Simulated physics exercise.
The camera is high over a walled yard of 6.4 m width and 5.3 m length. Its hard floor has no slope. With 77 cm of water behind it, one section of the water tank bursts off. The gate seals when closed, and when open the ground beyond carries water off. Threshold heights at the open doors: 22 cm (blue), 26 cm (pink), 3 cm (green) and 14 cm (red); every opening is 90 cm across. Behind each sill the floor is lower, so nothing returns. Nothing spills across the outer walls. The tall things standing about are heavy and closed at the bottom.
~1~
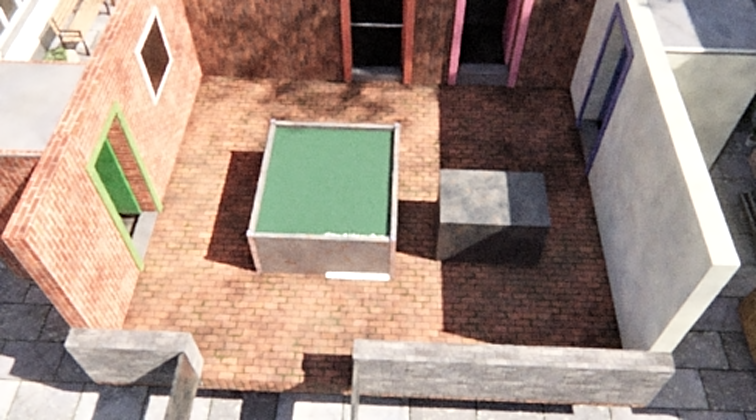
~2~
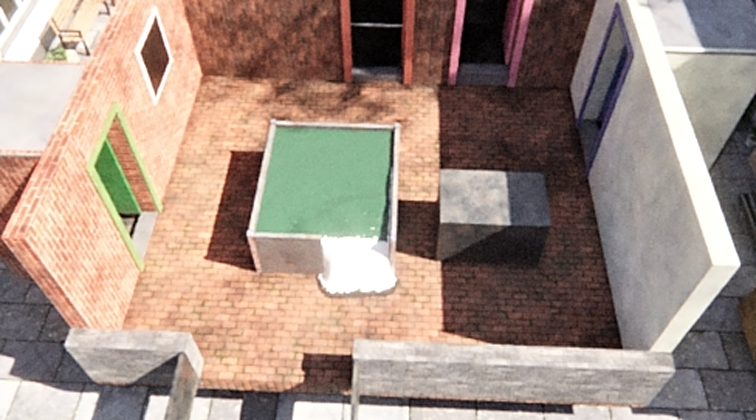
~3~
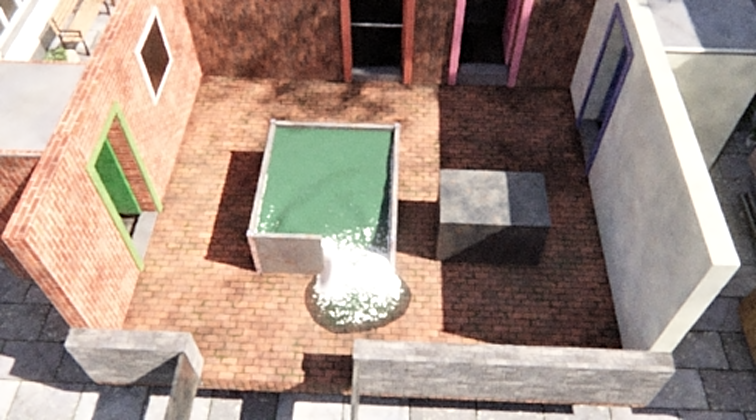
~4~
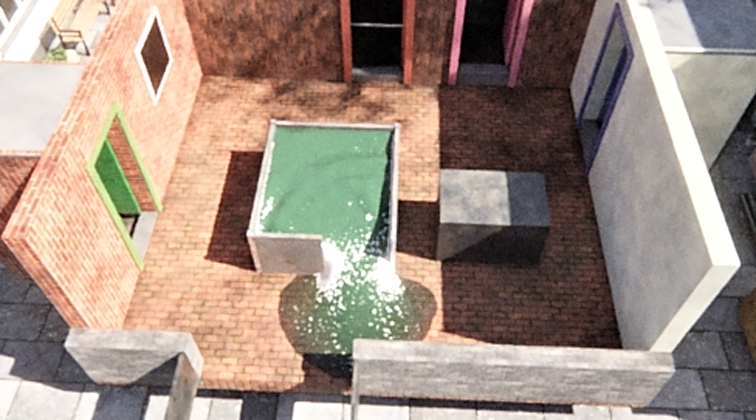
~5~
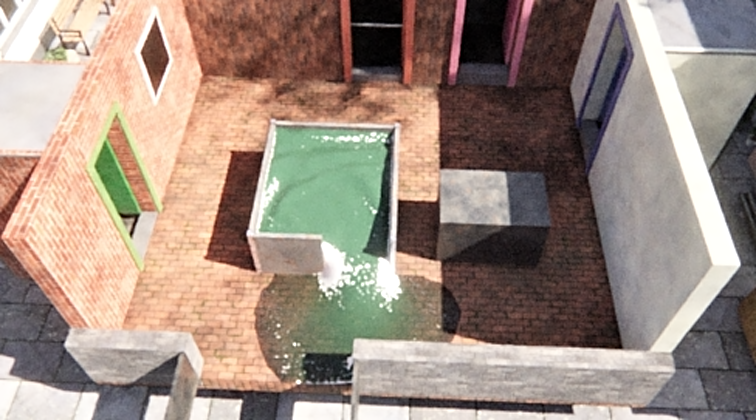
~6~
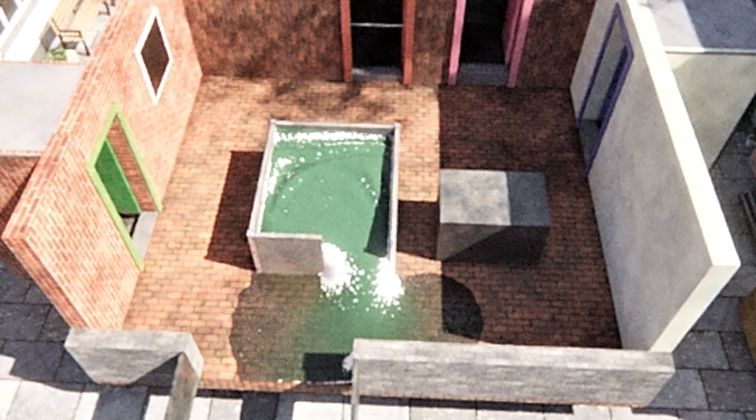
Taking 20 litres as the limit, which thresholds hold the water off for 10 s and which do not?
Door by door: At the blue door it stays under the limit; at the pink door it stays under the limit; at the green door it keeps below the limit; at the red door it stays under the limit.
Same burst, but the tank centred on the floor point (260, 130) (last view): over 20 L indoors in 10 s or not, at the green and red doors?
Then: Green past it, red below.
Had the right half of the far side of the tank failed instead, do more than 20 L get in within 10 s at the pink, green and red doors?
Against that limit: Pink below, green not over, red past it.
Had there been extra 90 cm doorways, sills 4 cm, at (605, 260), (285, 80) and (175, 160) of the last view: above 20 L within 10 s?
In turn: Past it, below, below.
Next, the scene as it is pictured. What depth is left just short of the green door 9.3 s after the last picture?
Some 0.5 cm.
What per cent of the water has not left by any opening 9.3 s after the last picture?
About 56 per cent.
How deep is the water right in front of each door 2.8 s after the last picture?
Depths in cm: Blue 4, pink 0, green 0, red 0.
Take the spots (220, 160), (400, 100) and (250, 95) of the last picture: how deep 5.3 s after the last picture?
About 0, 4 and 0 cm.
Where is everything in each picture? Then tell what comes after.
In the first picture, still water, 77 cm deep, in the water tank at (329, 181).
In the second picture, the front is at (324, 285), 0.5 m from the gap at (357, 260); 0.2 m2 of floor is under water; 77 cm left at the back of the water tank.
In the third picture, the front is at (333, 325), 0.9 m from the gap at (358, 262); 0.8 m2 of floor is under water; 77 cm left at the back of the water tank.
In the fourth picture, water pours out at (358, 263) and has run 1.4 m, to a hidden place; typically 8 cm deep outside, 77 cm at the water tank's back.
In the fifth picture, the front is at a hidden place, 1.7 m from the gap at (358, 263); 3.0 m2 of floor is under water; 72 cm left at the back of the water tank.
In the sixth picture, the front is at a hidden place, 2.0 m from the gap at (358, 263); 3.6 m2 of floor is under water; 65 cm left at the back of the water tank.
Then, 0.7 s after the last picture water covers 15 % of the floor and is deepest (46 cm) near (373, 366); blue door not reached, pink door not reached, green door not reached, red door not reached.
Then, 1.5 s after the last picture water covers 20 % of the floor and is deepest (36 cm) near (373, 353); blue door not reached, pink door not reached, green door not reached, red door not reached.
Then, 2.8 s after the last picture water covers 35 % of the floor and is deepest (27 cm) near (373, 366); blue door 4 cm at the sill, 0 L in, pink door not reached, green door not reached, red door not reached.
Then, 5.3 s after the last picture water covers 50 % of the floor and is deepest (16 cm) near (373, 366); blue door 7 cm at the sill, 0 L in, pink door 10 cm at the sill, 0 L in, green door not reached, red door 4 cm at the sill, 0 L in.
Then, 9.3 s after the last picture water covers 80 % of the floor and is deepest (10 cm) near (373, 366); blue door 5 cm at the sill, 0 L in, pink door 7 cm at the sill, 0 L in, green door not reached, red door 4 cm at the sill, 0 L in.
